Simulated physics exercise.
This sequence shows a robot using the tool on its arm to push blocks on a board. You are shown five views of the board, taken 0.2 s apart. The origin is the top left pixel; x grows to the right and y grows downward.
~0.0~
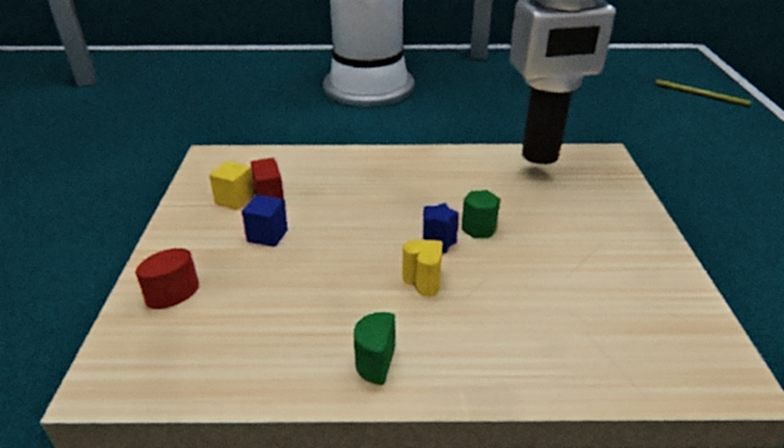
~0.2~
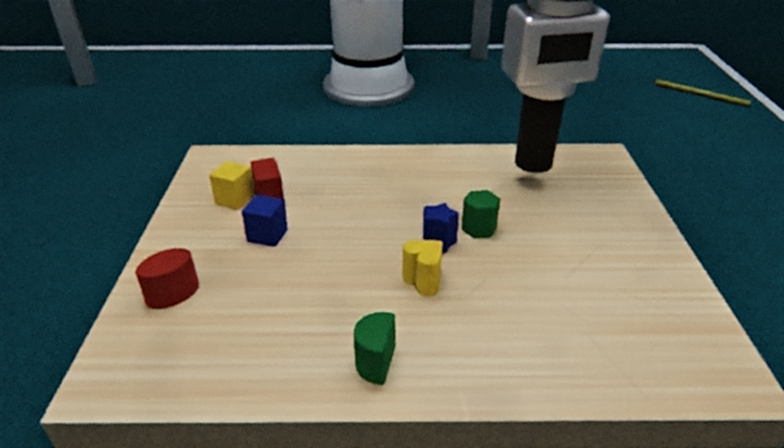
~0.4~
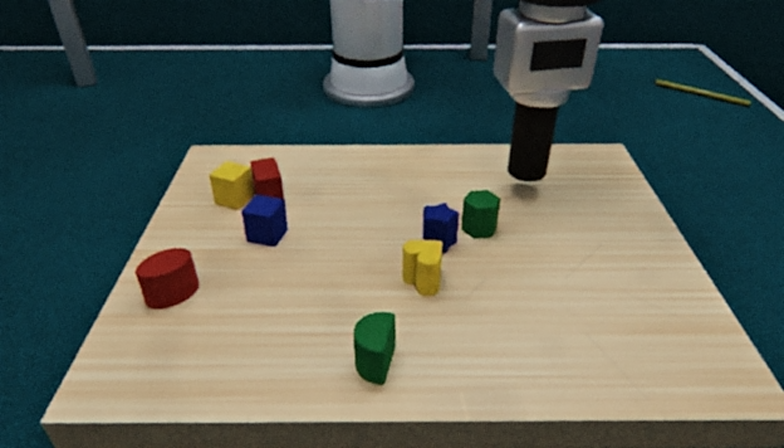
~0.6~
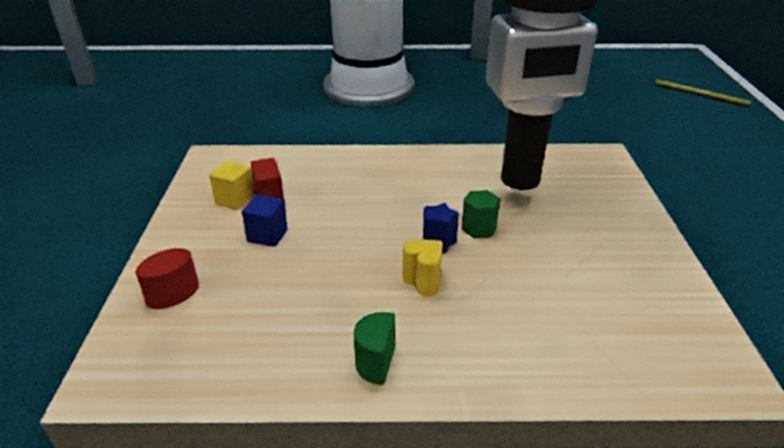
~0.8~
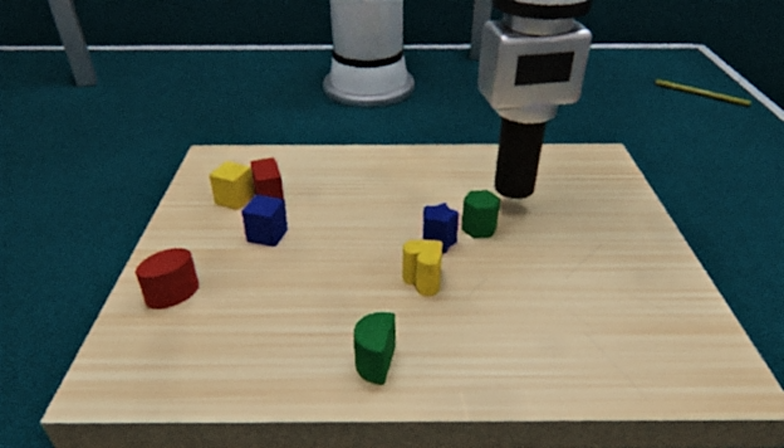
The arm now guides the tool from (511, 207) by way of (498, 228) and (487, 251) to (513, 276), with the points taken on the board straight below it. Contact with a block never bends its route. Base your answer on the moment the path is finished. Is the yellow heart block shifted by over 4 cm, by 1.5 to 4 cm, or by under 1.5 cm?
I reckon it covers less than 1.5 cm.
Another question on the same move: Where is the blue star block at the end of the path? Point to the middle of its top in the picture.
At pixel (419, 219).
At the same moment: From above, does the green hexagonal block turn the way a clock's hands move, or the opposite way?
Prediction: Clockwise.
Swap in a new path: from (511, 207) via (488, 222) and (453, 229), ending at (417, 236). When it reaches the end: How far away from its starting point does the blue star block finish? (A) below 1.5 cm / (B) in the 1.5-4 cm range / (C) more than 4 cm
Correct choice: C.
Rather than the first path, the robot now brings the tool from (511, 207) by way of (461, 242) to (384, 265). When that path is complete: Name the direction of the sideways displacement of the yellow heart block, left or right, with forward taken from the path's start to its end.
Shifts left.
The first path, step by step. One third of the way, tool at (500, 209); blue star block at (437, 213); green hexagonal block at (470, 208).
Two thirds of the way, tool at (489, 232); blue star block at (418, 219), turned 55° clockwise; green hexagonal block at (450, 227), turned 45° clockwise.
At the end, tool at (517, 257); yellow heart block in place; blue star block at (419, 219), turned 55° clockwise; green hexagonal block at (451, 229), turned 55° clockwise.
